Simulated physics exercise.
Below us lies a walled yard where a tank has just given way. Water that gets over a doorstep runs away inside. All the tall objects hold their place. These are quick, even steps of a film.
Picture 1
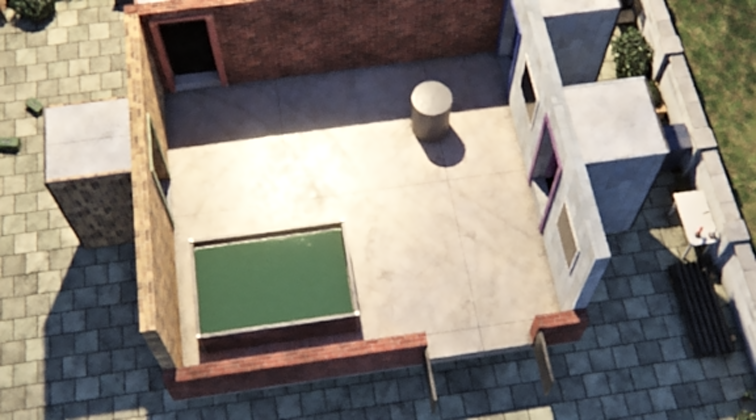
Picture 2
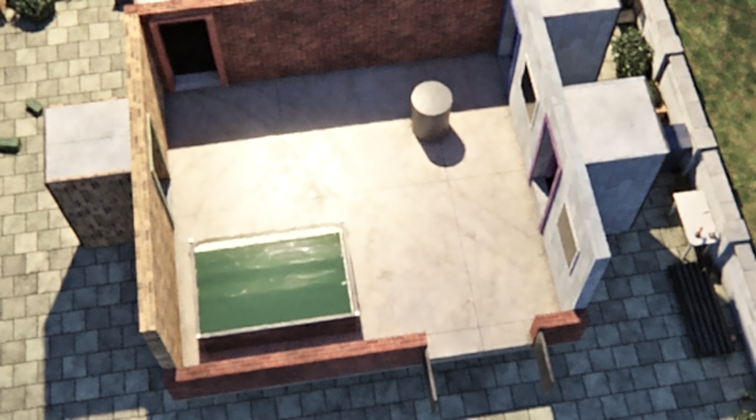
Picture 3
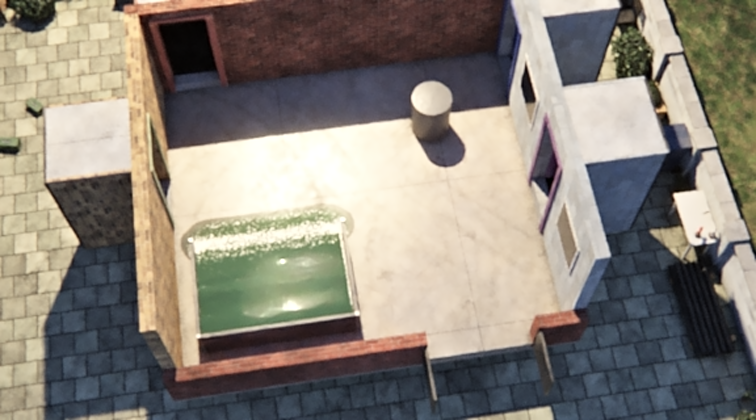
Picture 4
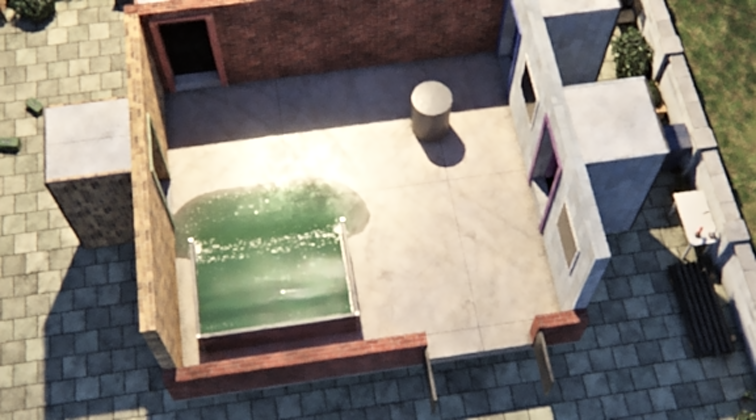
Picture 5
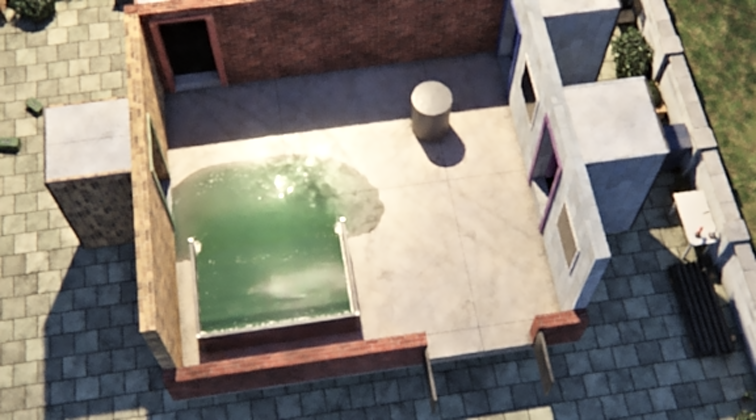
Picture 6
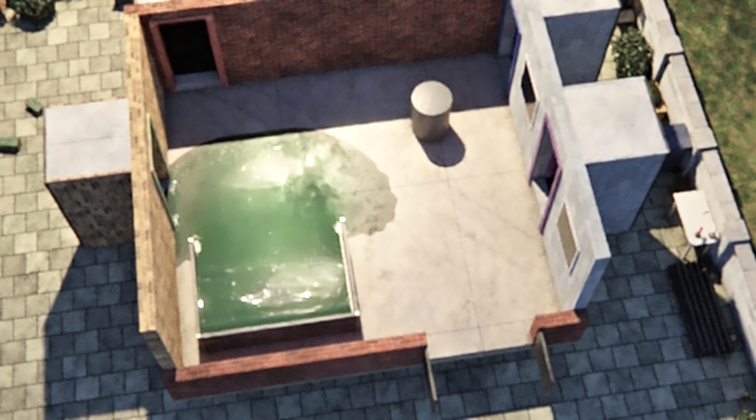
Green water lay still in a low open tank inside a walled yard, then rippled, frothed over the far side and spread across the pale floor toward the back wall in a widening, rounded sheet.
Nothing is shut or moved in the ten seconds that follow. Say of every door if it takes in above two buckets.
One by one: The green door takes more than that; the purple door stays under that; the blue door takes more than that; the red door takes more than that.
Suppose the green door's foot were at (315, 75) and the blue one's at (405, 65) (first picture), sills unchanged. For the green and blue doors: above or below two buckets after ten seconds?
One by one: The green door goes over; the blue door goes over.
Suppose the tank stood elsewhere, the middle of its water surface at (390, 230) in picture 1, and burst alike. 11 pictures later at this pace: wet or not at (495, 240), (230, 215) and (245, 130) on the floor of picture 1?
As listed: Free of water, clear, covered.
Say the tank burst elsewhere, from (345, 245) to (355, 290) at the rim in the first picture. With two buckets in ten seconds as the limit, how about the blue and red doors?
In short: The blue one goes over, the red one lets less in.
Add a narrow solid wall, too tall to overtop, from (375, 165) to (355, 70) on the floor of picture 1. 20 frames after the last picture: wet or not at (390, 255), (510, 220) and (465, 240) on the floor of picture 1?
In that order: Dry, free of water, free of water.
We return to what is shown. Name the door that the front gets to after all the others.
Last comes the purple door.
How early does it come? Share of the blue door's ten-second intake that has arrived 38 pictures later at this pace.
Roughly 75 per cent.
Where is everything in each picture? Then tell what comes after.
Still water in the open tank at (273, 279), in the first frame.
The front is at a hidden place, out from the gap on the open tank's far side, in the second frame.
The front is at (188, 236), out from the gap on the open tank's far side, in the third frame.
The front is at (174, 224), out from the gap on the open tank's far side, in the fourth frame.
Water pours out on the open tank's far side and has run to (172, 195), in the fifth frame.
Water pours out on the open tank's far side and has run to (170, 171), in the sixth frame.
A moment on, water covers 45 % of the floor; the green door under two buckets in, the purple door not reached, the blue door not reached, the red door under two buckets in.
Next, water covers 50 % of the floor; the green door over two buckets in, the purple door not reached, the blue door not reached, the red door over two buckets in.
Then, water covers 60 % of the floor; the green door over two buckets in, the purple door not reached, the blue door over two buckets in, the red door far over two buckets in.
Later, water covers 85 % of the floor; the green door over two buckets in, the purple door wet at the sill, nothing in, the blue door far over two buckets in, the red door far over two buckets in.
In the end, water covers 95 % of the floor; the green door over two buckets in, the purple door wet at the sill, nothing in, the blue door far over two buckets in, the red door far over two buckets in.
